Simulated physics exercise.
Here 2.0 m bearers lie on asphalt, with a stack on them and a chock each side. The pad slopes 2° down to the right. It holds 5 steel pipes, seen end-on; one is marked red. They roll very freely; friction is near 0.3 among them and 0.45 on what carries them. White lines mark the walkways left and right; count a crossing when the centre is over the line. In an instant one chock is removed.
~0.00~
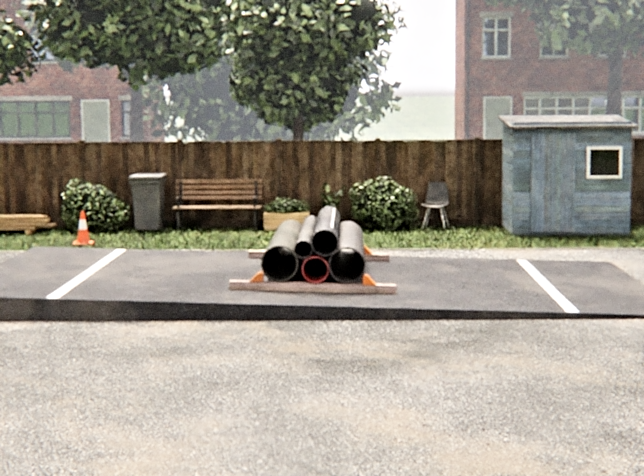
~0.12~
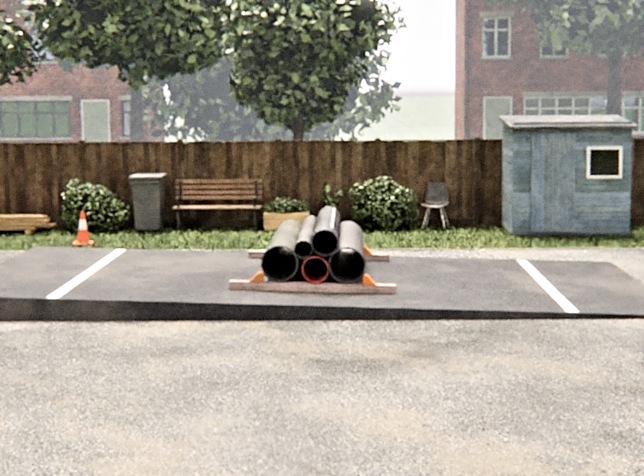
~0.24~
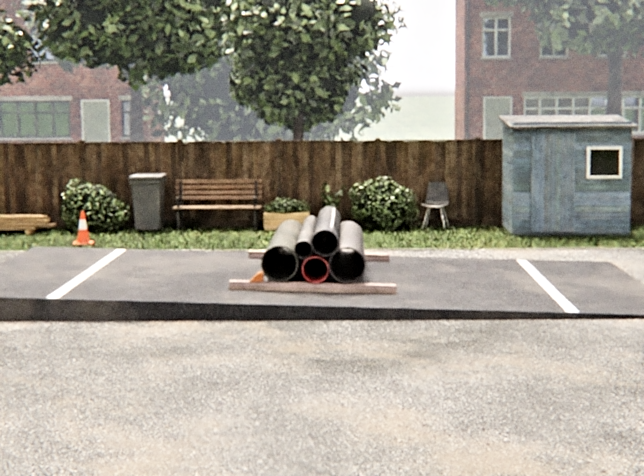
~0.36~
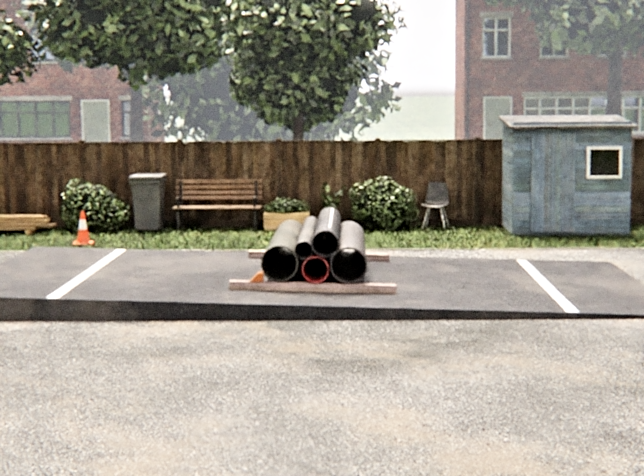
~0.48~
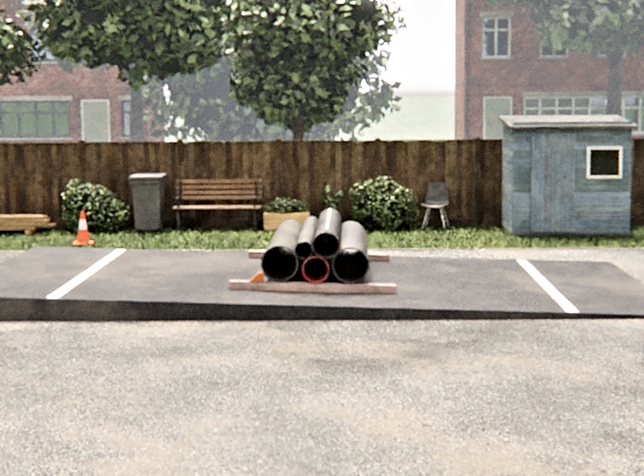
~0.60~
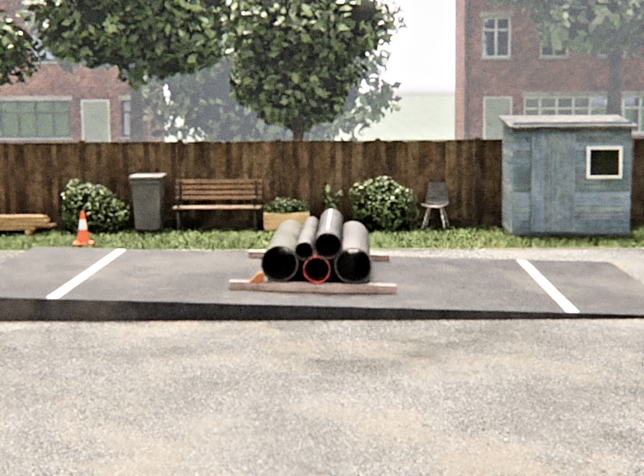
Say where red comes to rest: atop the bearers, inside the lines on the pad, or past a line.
The red one is left past a line.
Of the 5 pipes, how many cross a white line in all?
5 of them.
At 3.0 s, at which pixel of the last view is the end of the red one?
At about (370, 272).
Then, 1.6 s in, red is on the bearers, 80 cm from the bearers' right end, rolling right; 0 of 5 have crossed.
Then, 3.0 s in, red is on the bearers, 30 cm from the bearers' right end, rolling right; 0 of 5 have crossed.
Then, 4.6 s in, red is off the bearers, 135 cm short of the right line, rolling right; 1 of 5 has crossed.
Then, 6.4 s in, red is past the right line; 3 of 5 have crossed.
In the end (10.8 s), red is past the right line; 5 of 5 have crossed.
